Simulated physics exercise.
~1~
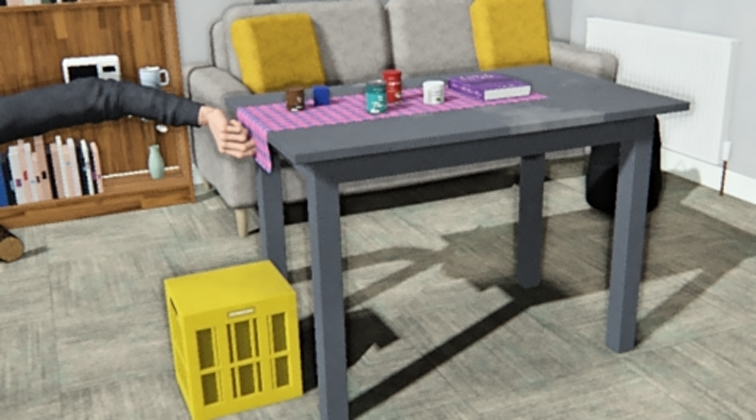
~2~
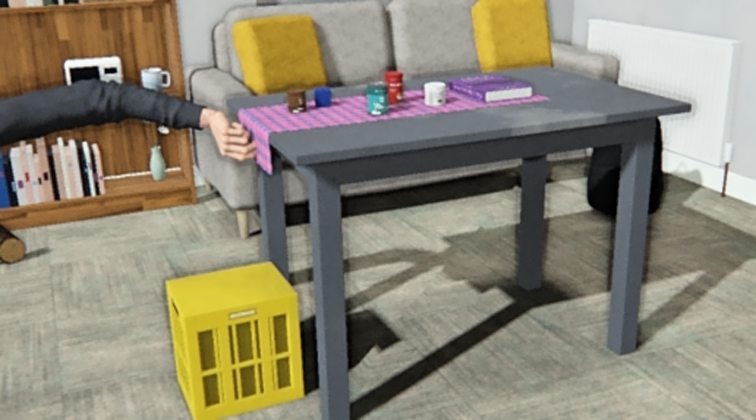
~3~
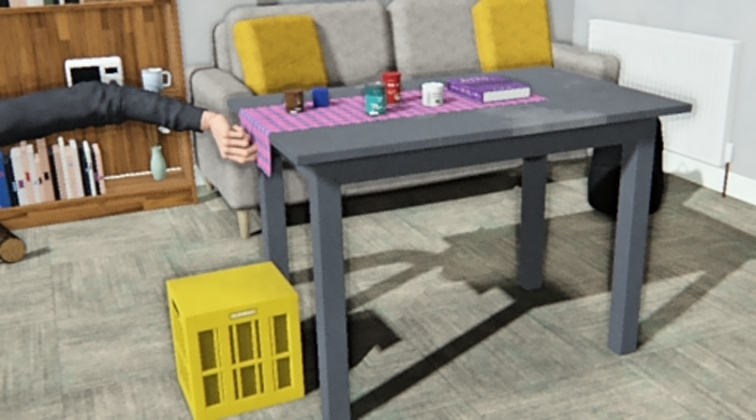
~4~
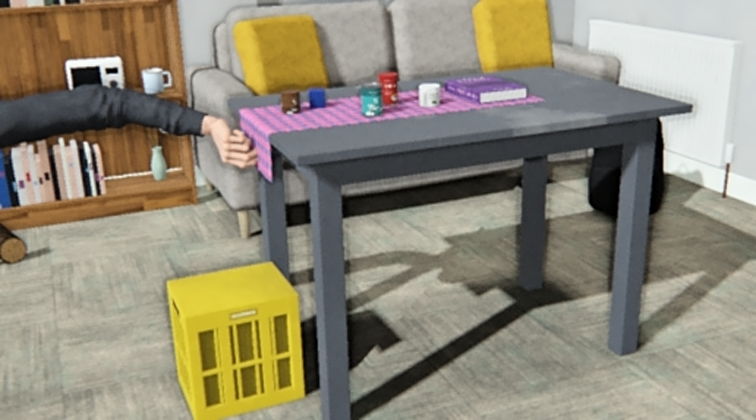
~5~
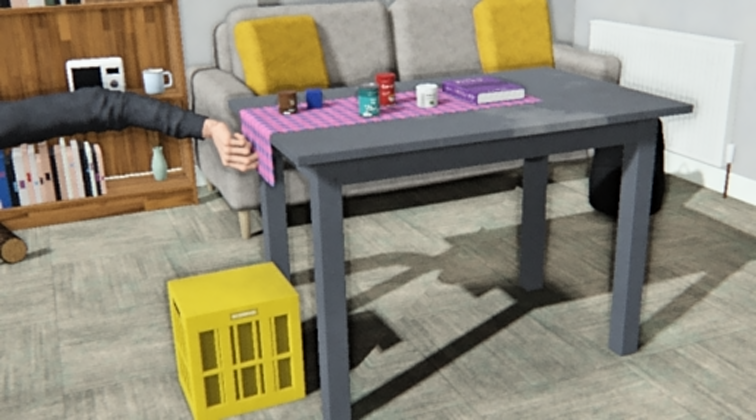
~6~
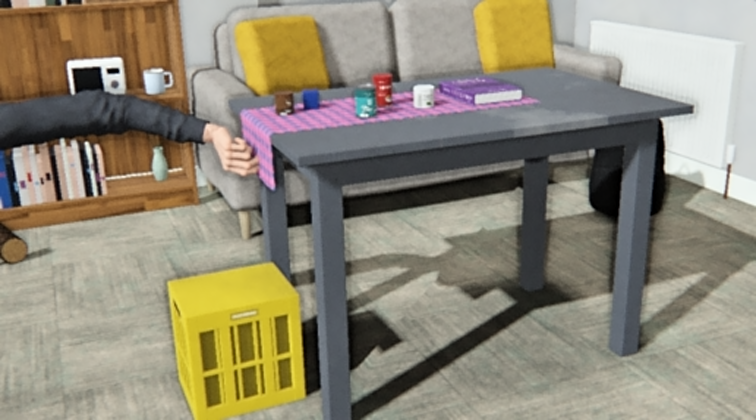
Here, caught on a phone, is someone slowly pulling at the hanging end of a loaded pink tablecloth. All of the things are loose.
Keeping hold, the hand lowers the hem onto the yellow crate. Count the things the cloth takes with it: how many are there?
The number that drops will be three.
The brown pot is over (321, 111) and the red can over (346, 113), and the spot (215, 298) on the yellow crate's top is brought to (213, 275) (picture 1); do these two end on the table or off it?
Brown pot: Lost; red can: Lost.
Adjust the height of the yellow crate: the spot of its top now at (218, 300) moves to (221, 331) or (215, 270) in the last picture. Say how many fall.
Result: 4; 2.
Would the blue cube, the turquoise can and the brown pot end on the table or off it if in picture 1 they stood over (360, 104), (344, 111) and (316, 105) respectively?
I reckon the blue cube takes a fall, the turquoise can takes a fall and the brown pot takes a fall.
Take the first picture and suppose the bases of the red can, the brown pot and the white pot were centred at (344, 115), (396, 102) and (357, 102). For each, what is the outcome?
The red can ends up off, the brown pot ends up on top and the white pot ends up off.
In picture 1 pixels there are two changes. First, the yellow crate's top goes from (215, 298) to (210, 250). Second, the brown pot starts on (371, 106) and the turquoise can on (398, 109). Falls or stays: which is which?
The brown pot stays put; the turquoise can stays put.
Soon after, hem near (261, 239); brown pot and blue cube gone.
Then, hem on the crate; brown pot, blue cube and turquoise can gone.
At rest, hem on the crate; brown pot, blue cube and turquoise can gone. Over the edge go three.
